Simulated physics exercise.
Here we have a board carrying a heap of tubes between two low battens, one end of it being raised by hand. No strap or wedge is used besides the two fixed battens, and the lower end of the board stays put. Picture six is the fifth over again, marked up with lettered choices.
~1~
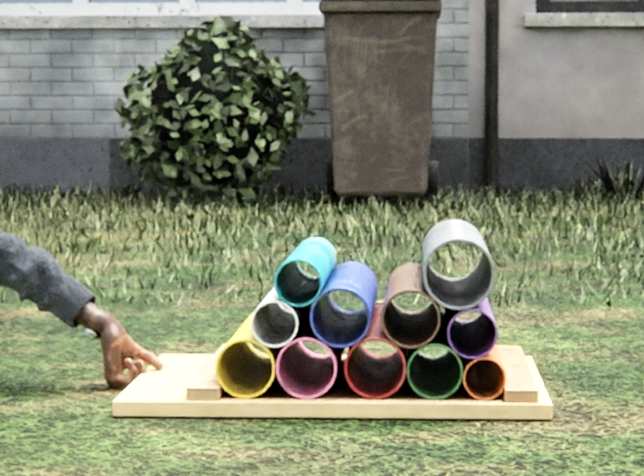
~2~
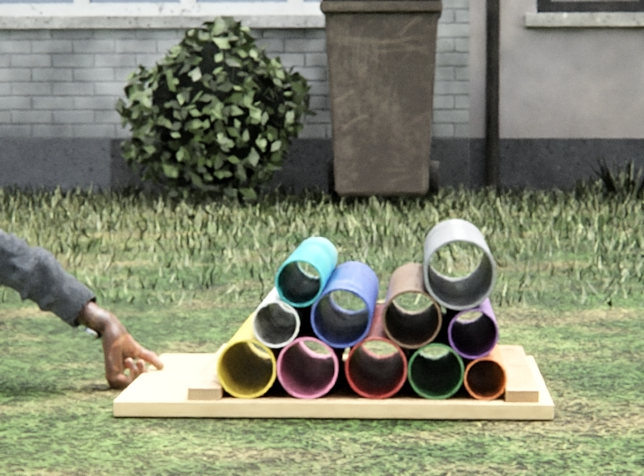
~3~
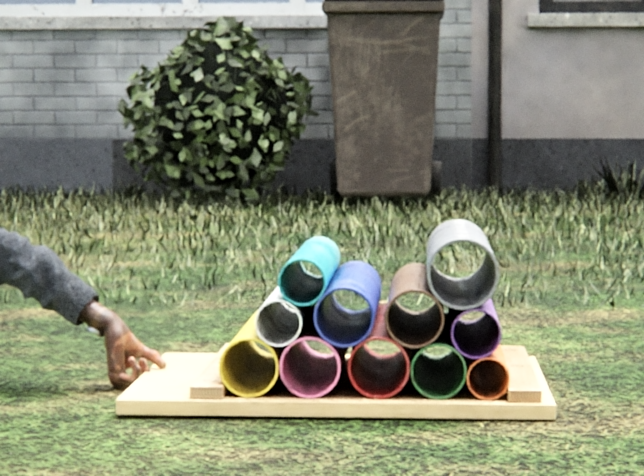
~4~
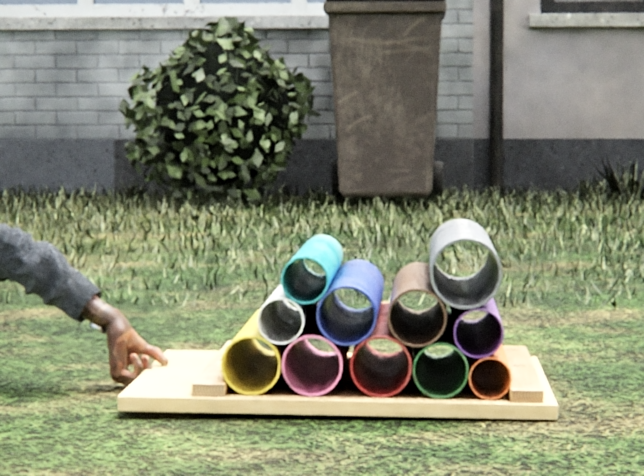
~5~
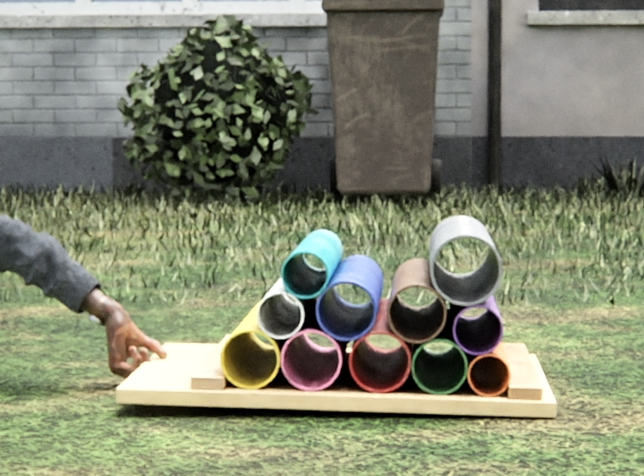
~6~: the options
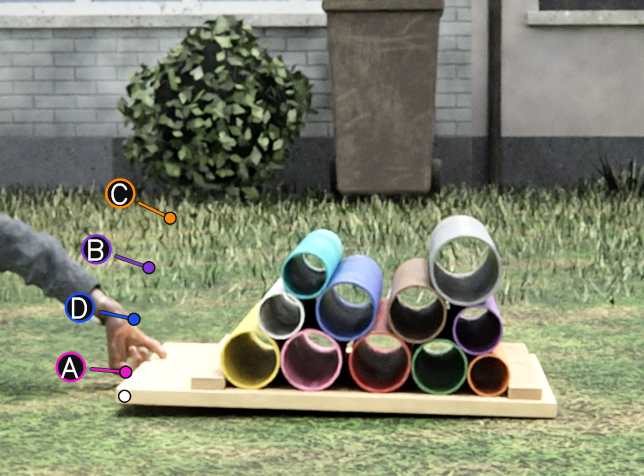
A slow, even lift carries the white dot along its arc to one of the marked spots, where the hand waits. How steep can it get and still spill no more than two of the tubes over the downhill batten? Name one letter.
It can be raised to B.
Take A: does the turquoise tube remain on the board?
Yes, with A.
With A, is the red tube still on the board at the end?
Yes, with A.
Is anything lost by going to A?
No, at A.
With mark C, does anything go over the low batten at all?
Yes, at C.
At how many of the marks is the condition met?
Three of the four.
On the marked copy, A at (126, 372); B at (149, 268); C at (170, 218); D at (134, 319); the white dot at (125, 396).
With B. Early on, board at 14°.
Further on, board at 19°.
At the end, board at 19°, two over the low batten (purple, grey).
As for the rest, A none over the low batten; C five over the low batten; D none over the low batten.
